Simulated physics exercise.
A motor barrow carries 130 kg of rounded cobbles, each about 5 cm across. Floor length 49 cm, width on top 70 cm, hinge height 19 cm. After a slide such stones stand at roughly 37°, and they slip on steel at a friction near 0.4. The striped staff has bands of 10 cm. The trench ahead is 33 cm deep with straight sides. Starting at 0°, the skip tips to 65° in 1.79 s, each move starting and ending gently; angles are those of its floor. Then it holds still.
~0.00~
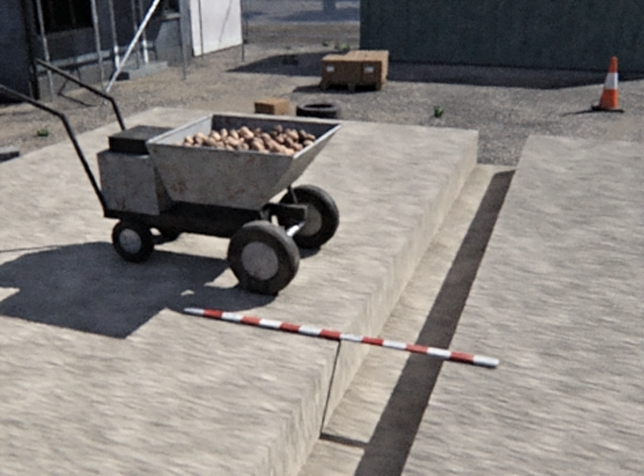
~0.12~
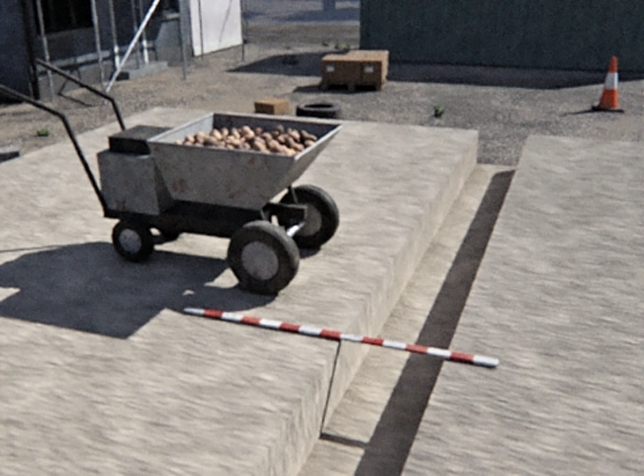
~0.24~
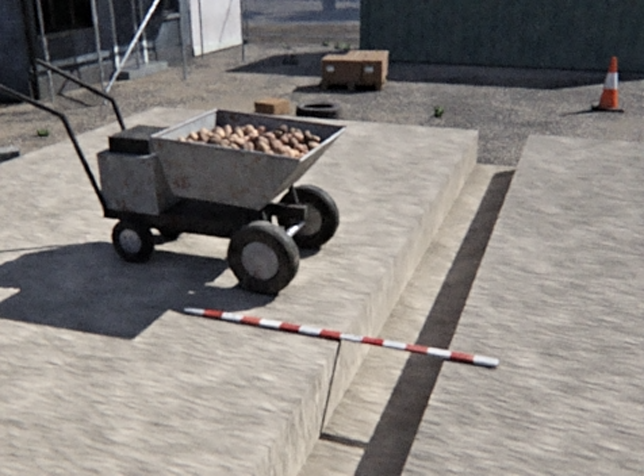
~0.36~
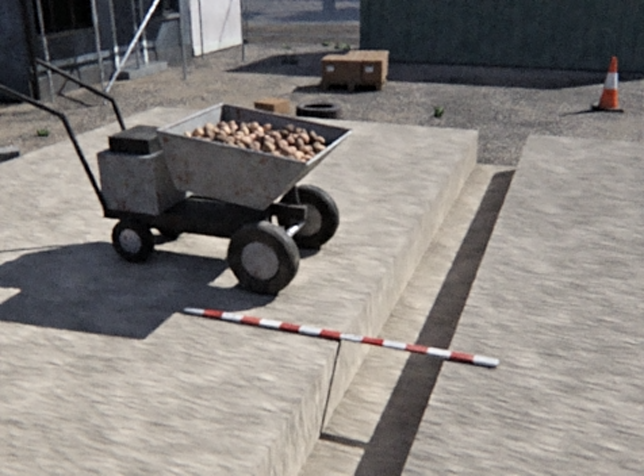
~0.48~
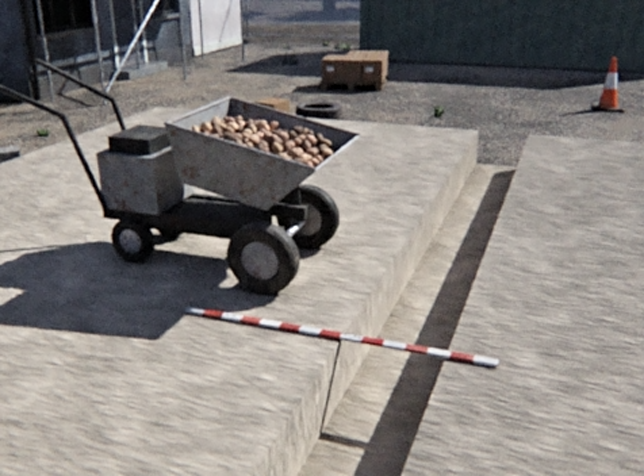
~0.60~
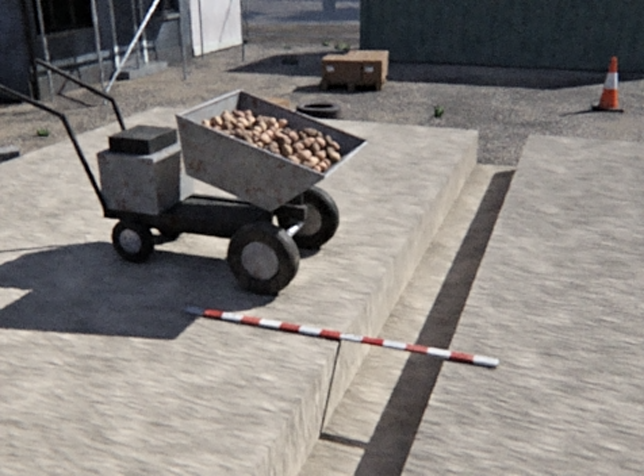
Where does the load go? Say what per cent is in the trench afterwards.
Close to 96 in a hundred.
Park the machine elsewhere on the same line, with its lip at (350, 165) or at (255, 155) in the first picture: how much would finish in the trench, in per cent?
Near 60 per cent from the first place, 85 from the second.
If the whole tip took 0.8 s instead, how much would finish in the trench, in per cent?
In that case some 95 per cent.
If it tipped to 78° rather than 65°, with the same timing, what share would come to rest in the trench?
It would be near 100 per cent.
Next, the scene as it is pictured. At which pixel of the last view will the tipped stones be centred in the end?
Near (422, 331).
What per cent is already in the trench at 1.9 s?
About 30 per cent by then.
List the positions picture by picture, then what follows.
Lip at (294, 158), floor tilted 0°, highest stones at (266, 137), in the first frame.
Lip at (296, 158), floor tilted 1°, highest stones at (264, 136); the stones move at 0.1 m/s on average, in the second frame.
Lip at (300, 160), floor tilted 3°, highest stones at (262, 134); the stones move at 0.2 m/s on average, in the third frame.
Lip at (307, 164), floor tilted 7°, highest stones at (236, 130); the stones move at 0.3 m/s on average, in the fourth frame.
The skip is at 12°, its lip at (316, 170); the top of the load is at (234, 125); the stones move at 0.4 m/s on average, in the fifth frame.
Lip at (325, 177), floor tilted 17°, highest stones at (238, 119); the stones move at 0.4 m/s on average, in the sixth frame.
After 1.3 s the floor is at 55°; 100 % in the skip; the foremost stones are at (380, 222).
After 1.9 s the floor is at 65°; 69 % in the skip, 31 % in the trench; the foremost stones are at (460, 342).
After 2.2 s the floor is at 65°; 44 % in the skip, 56 % in the trench; the foremost stones are at (458, 346).
After 4.2 s the floor is at 65°; 4 % in the skip, 96 % in the trench; the foremost stones are at (459, 343).
